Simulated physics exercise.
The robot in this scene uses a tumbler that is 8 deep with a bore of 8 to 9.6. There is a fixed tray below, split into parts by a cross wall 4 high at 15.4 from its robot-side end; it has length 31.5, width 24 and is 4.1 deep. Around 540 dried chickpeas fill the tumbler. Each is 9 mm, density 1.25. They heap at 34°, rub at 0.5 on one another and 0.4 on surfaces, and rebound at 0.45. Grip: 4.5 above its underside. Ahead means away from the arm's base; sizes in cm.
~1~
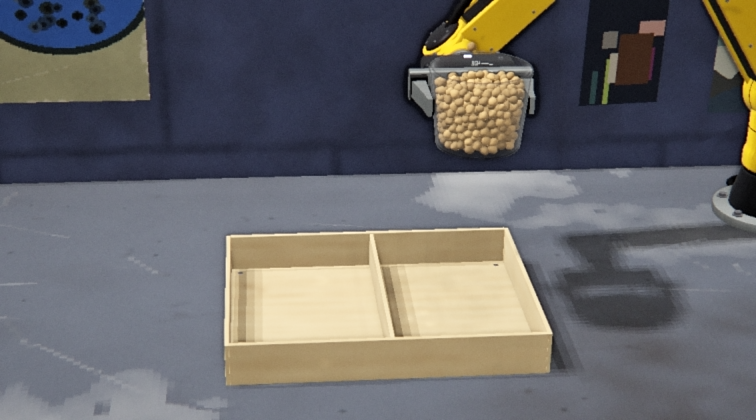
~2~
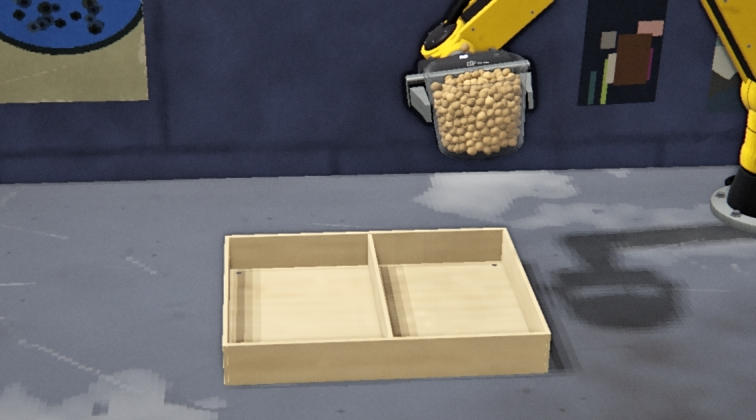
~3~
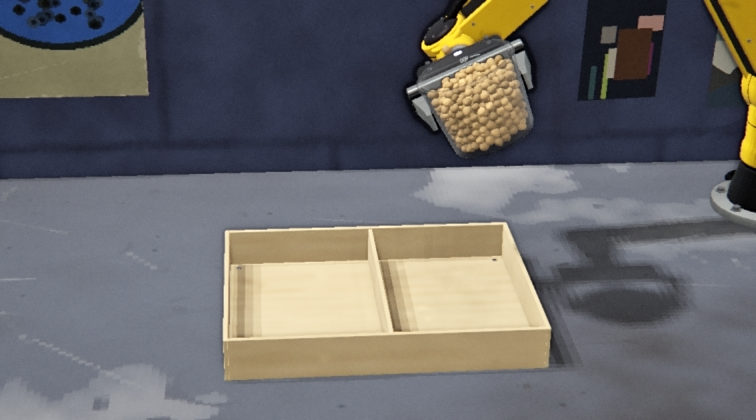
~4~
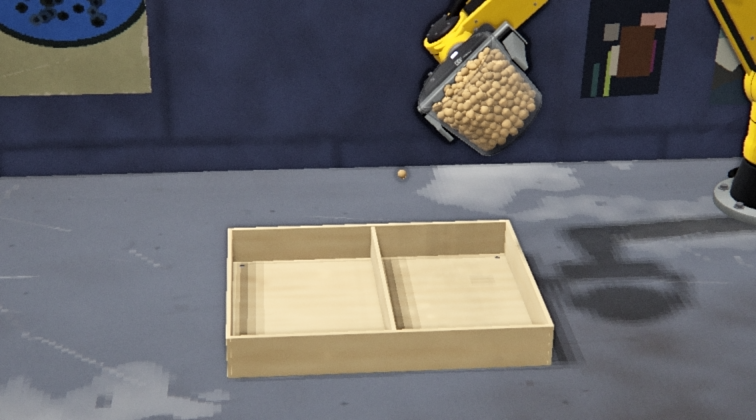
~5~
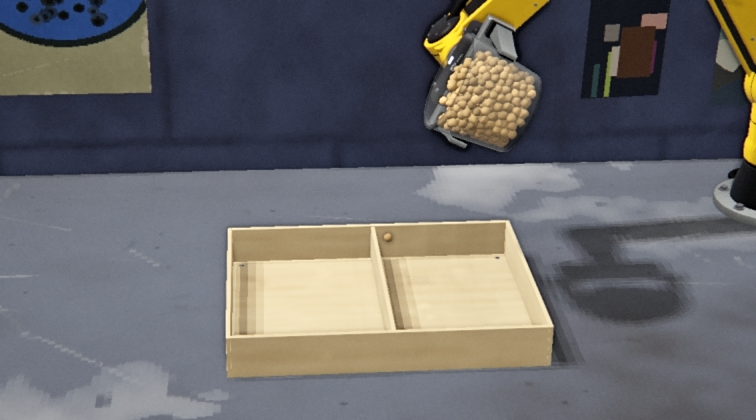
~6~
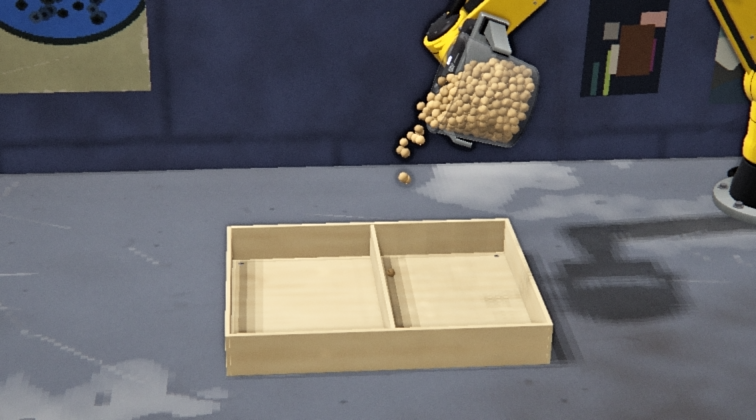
A yellow robot arm tilts a clear container leftward, and chickpeas begin falling from it.
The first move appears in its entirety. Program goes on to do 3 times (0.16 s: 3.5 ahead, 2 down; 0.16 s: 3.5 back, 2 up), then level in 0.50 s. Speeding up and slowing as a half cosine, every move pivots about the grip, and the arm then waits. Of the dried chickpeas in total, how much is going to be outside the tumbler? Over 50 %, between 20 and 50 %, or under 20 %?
Between 20 and 50 %.
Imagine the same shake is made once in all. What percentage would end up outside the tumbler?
Roughly 25 in a hundred.
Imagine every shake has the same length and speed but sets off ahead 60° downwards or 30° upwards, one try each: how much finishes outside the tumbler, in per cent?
You'd get about 25 per cent with the first setting and about 65 per cent with the second.
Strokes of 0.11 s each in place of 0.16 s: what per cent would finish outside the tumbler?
Then roughly 55 percent.
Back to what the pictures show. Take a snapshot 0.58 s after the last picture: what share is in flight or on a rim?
Roughly 7 per cent.
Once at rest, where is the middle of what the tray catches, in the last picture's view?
(356, 300).
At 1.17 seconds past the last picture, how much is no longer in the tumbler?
Share out so far: Near 40 %.
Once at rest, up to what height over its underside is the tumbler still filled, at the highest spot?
7.0 cm.
Then, 0.58 s later, tilted 70° forward, highest piece 25 above the table; 378 in the tumbler, 84 in the far-side part, 43 in the robot-side part, 38 in flight or on a rim.
Then, 1.17 s later, tilted 44° forward, highest piece 25 above the table; 325 in the tumbler, 130 in the far-side part, 86 in the robot-side part, 2 in flight or on a rim.
Then, 1.66 s later, level, highest piece 27 above the table; 325 in the tumbler, 131 in the far-side part, 87 in the robot-side part.
Then, 2.71 s later, level, highest piece 27 above the table; 325 in the tumbler, 131 in the far-side part, 87 in the robot-side part.
At rest, 325 in the tumbler, 131 in the far-side part, 87 in the robot-side part. That is 40 % outside the tumbler.
